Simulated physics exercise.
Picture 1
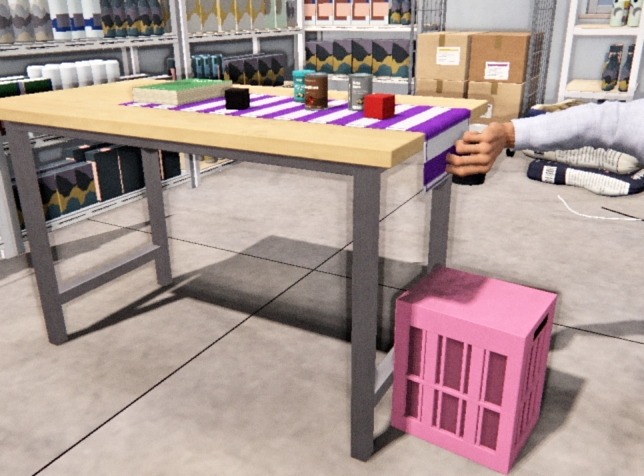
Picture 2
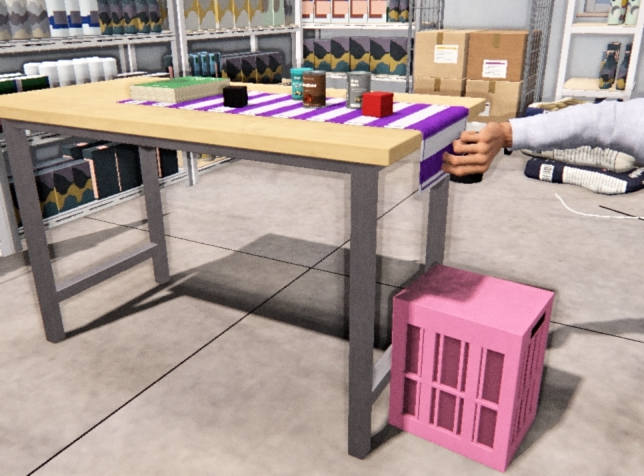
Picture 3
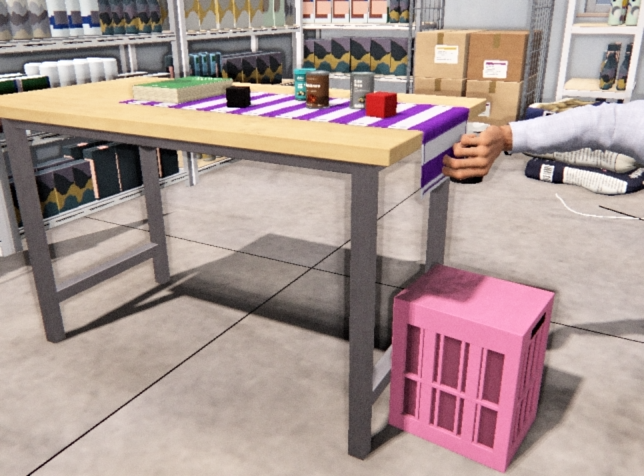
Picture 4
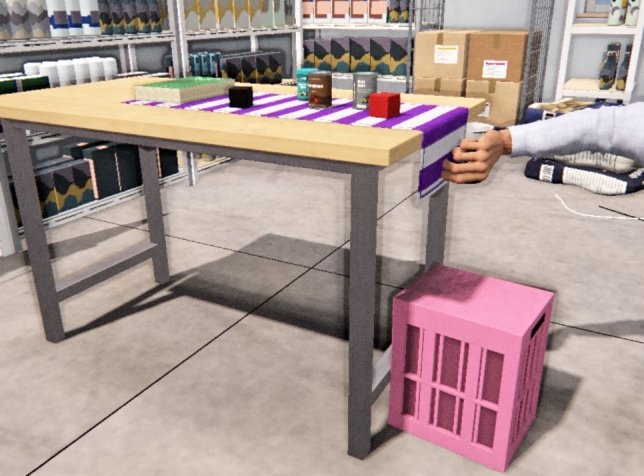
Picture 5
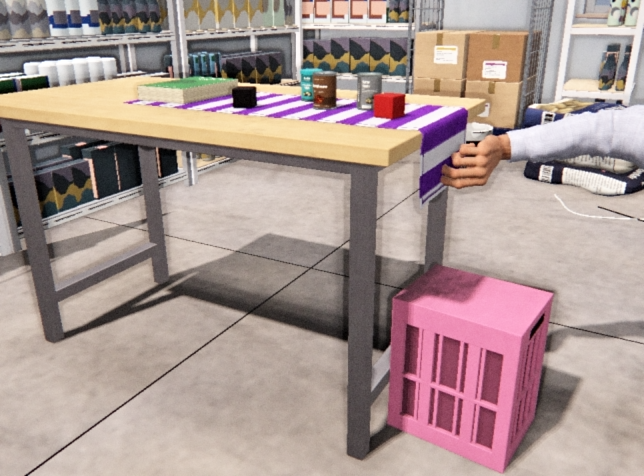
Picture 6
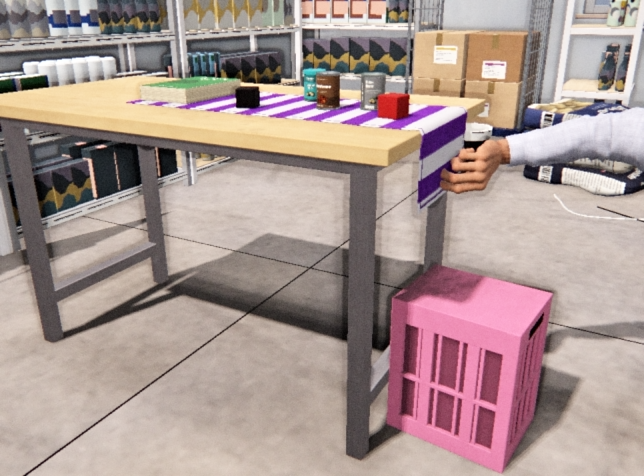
In a storeroom, a hand slowly pulls a striped purple scarf, drawing small objects rightward.
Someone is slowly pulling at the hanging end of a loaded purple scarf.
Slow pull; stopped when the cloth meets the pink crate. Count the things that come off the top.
Two of them.
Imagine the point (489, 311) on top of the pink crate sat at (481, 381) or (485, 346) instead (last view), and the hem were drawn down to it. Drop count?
Over the edge: 4, then 3.
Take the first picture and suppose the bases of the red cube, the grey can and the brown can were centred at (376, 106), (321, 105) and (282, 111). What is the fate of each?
The red cube ends up knocked off; the grey can ends up still aboard; the brown can ends up still aboard.
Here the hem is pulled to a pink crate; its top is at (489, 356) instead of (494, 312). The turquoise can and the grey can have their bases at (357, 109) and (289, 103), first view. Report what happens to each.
Result: Turquoise can gone, grey can still there.
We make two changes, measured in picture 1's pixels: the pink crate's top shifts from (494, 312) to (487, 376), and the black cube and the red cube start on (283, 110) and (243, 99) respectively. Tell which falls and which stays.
In the end the black cube gets dislodged; meanwhile the red cube rides it out.
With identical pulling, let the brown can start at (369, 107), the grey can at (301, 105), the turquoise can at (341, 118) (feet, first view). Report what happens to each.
The brown can would end up off, the grey can would stay in place, the turquoise can would end up off.
A little later, hem near (440, 239); red cube gone.
Next, hem near (439, 272); red cube gone.
Later still, hem on the crate; red cube and grey can gone.
When it is over, hem on the crate; red cube and grey can gone. The count of fallen things is two.
